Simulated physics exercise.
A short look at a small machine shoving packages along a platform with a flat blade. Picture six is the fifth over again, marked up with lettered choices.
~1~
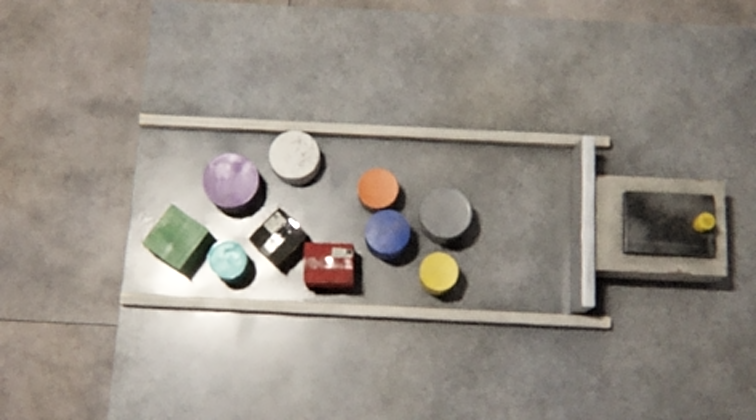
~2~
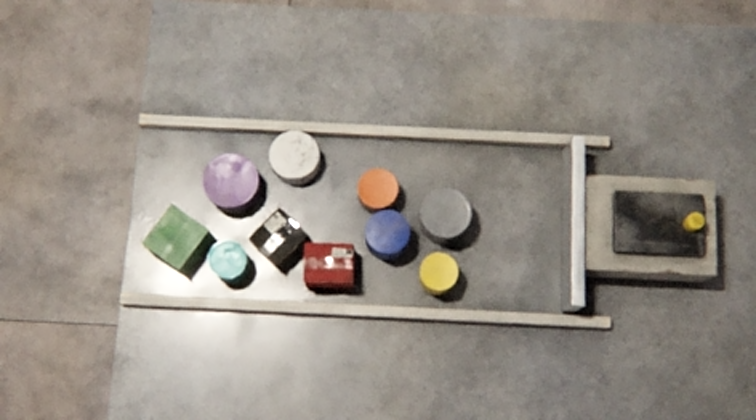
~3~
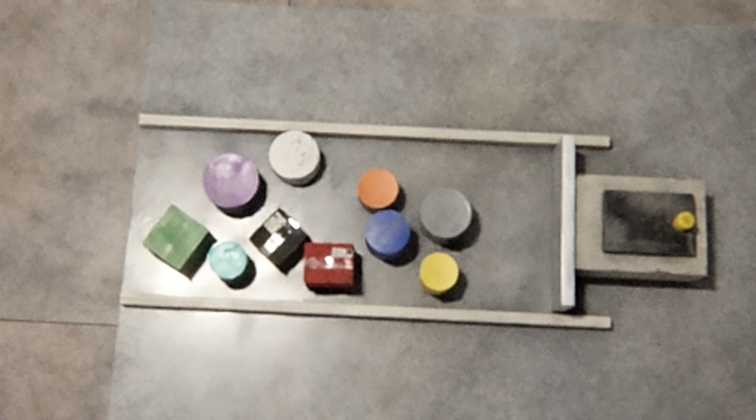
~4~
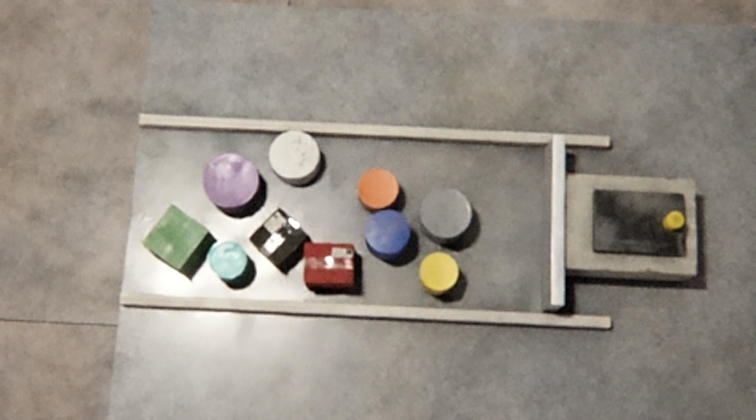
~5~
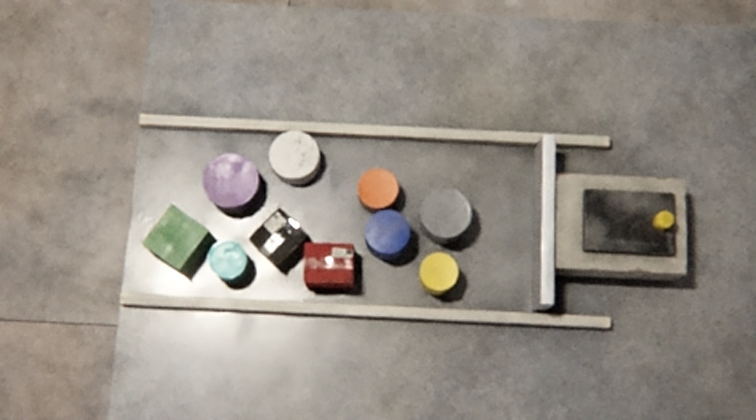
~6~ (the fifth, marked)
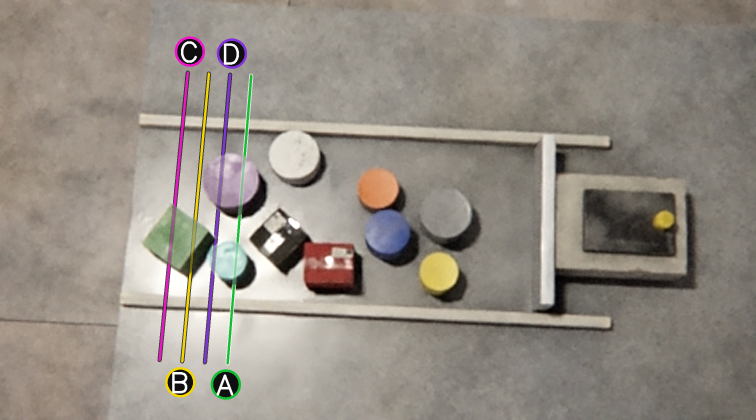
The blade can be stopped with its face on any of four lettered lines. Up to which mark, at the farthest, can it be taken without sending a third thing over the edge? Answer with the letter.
Up to line A.
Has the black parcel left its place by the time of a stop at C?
Yes.
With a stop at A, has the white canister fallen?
By then, no.
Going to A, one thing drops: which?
The green crate goes over.
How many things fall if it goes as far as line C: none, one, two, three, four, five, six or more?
In all, six or more.
On the marked copy, A at (240, 215); B at (196, 213); C at (174, 211); D at (218, 214).
Taking A. A third of the way, robot (510, 216); red parcel (323, 270); yellow pail (408, 273).
Two thirds of the way, robot (398, 211); turquoise pail (213, 263); purple pail (223, 189).
When it is over, robot (312, 207); green crate over the edge; turquoise pail (126, 274); one fallen.
As for the rest, B drops four; C drops six; D drops three.
